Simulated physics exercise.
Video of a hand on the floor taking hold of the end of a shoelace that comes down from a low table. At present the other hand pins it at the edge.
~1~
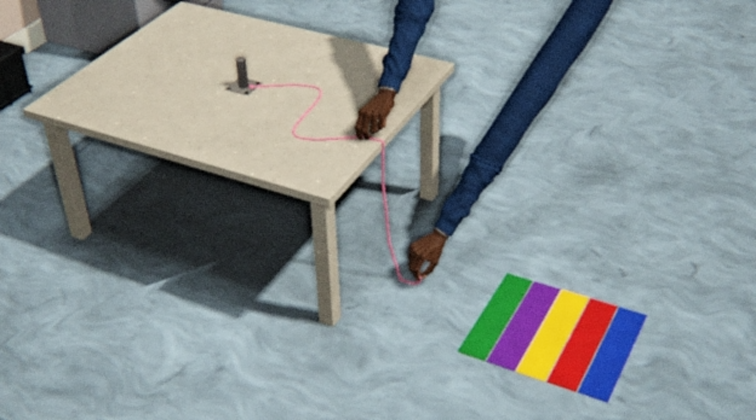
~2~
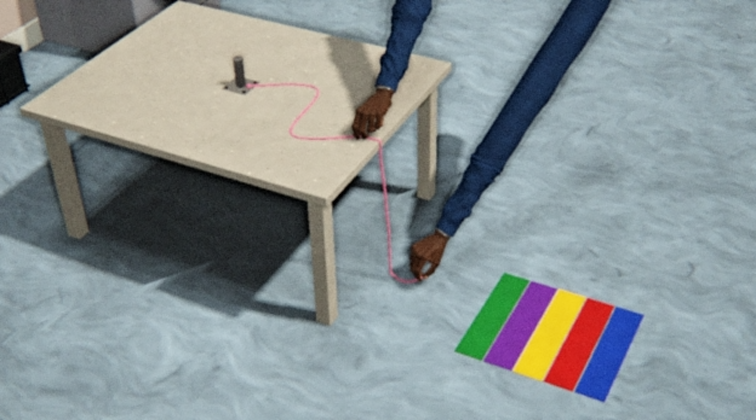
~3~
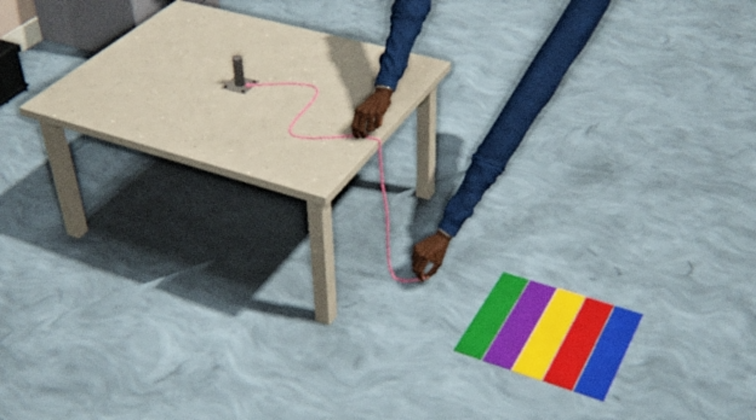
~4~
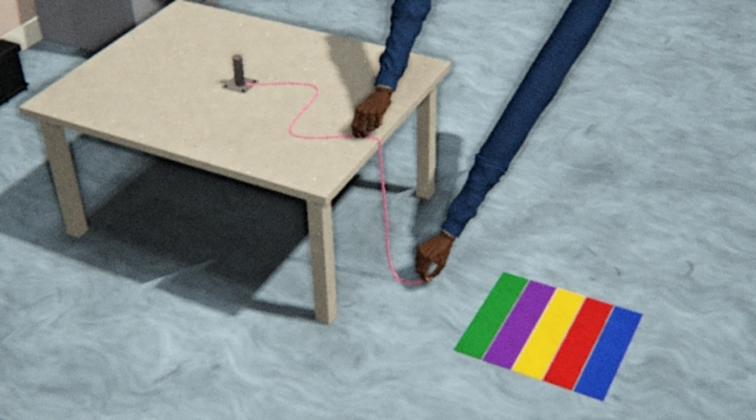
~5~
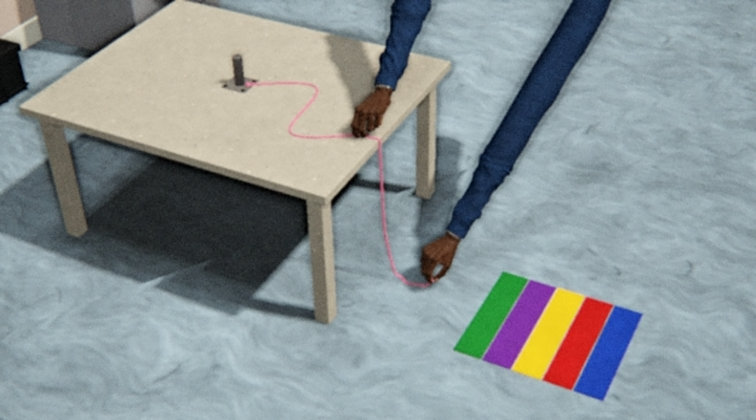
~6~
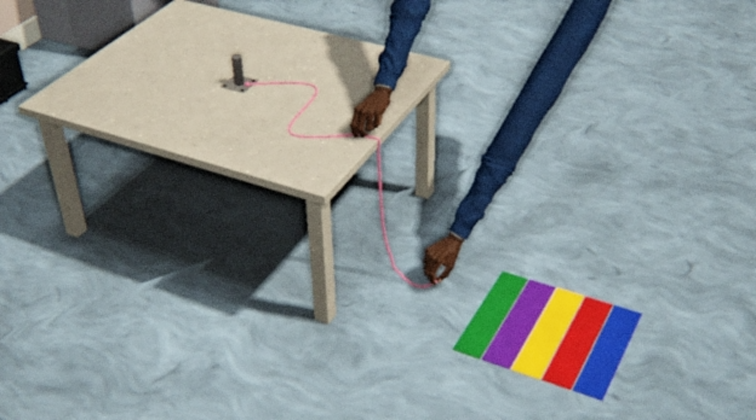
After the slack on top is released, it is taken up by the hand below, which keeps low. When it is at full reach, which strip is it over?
It is over the blue strip.
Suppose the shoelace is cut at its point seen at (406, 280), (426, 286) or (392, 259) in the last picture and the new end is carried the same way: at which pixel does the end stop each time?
Roughly (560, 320), (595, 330), (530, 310).
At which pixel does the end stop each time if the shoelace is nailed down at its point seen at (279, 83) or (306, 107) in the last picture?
Pixel positions per try: (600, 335); (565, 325).
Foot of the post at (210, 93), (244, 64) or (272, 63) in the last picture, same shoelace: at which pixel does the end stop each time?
You'd find it around (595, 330), then (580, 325), and finally (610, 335).
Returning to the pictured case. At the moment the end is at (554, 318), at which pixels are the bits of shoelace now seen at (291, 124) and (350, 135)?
(361, 128) and (394, 184).
Soon after, end near (554, 319); over yellow.
After that, end near (591, 330); over red.
At the stop, end near (614, 337); over blue. It gets as far as the blue strip.
